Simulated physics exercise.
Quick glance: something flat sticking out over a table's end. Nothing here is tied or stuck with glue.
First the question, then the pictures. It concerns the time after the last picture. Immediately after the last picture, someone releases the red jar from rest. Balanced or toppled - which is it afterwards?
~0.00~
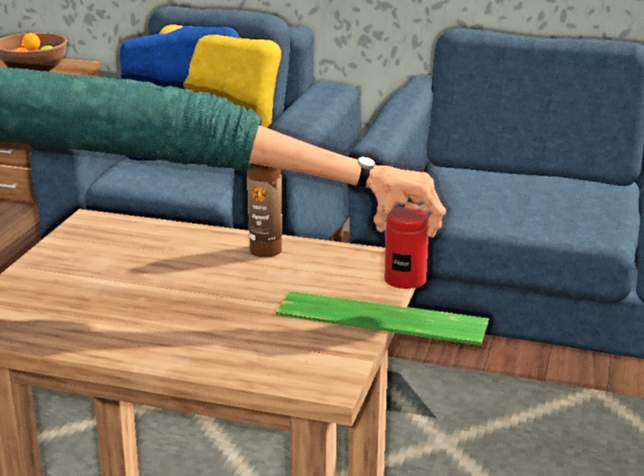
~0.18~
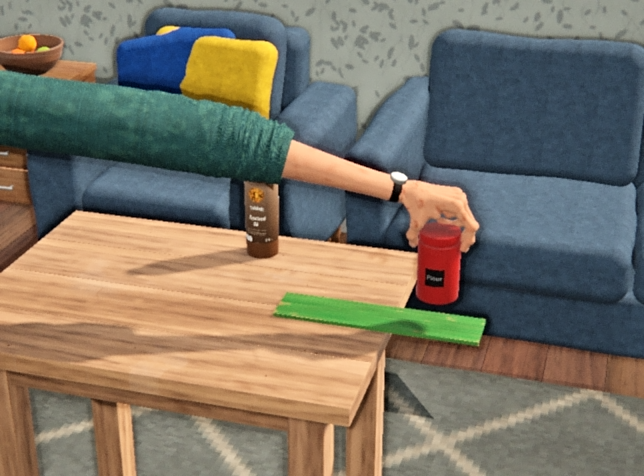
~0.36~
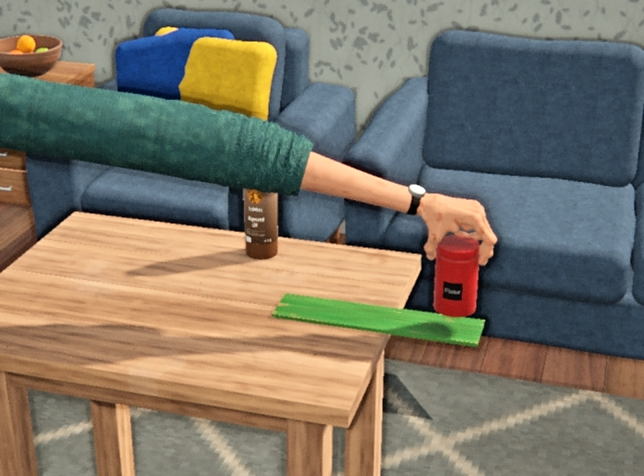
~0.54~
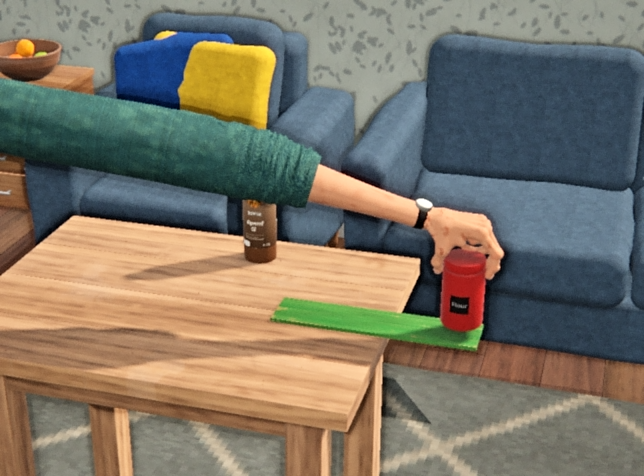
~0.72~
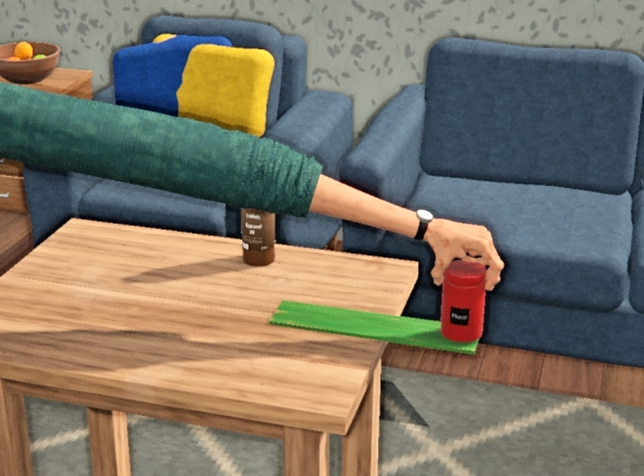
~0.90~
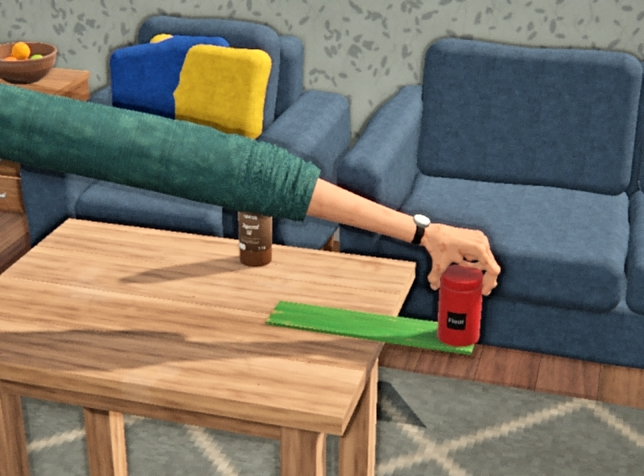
The result will most likely be a drop.
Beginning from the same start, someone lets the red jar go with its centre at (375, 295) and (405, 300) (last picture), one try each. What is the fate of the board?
Well, first it stays in place, and then in the second try it tumbles down.
By 1.30 s, green board and red jar now down on the floor or falling.
By 1.40 s, things are still on the move.
By 1.60 s, as before.
When it is over (2.0 s), down on the floor or falling, green board and red jar; brown bottle as before. The board tips off the edge.
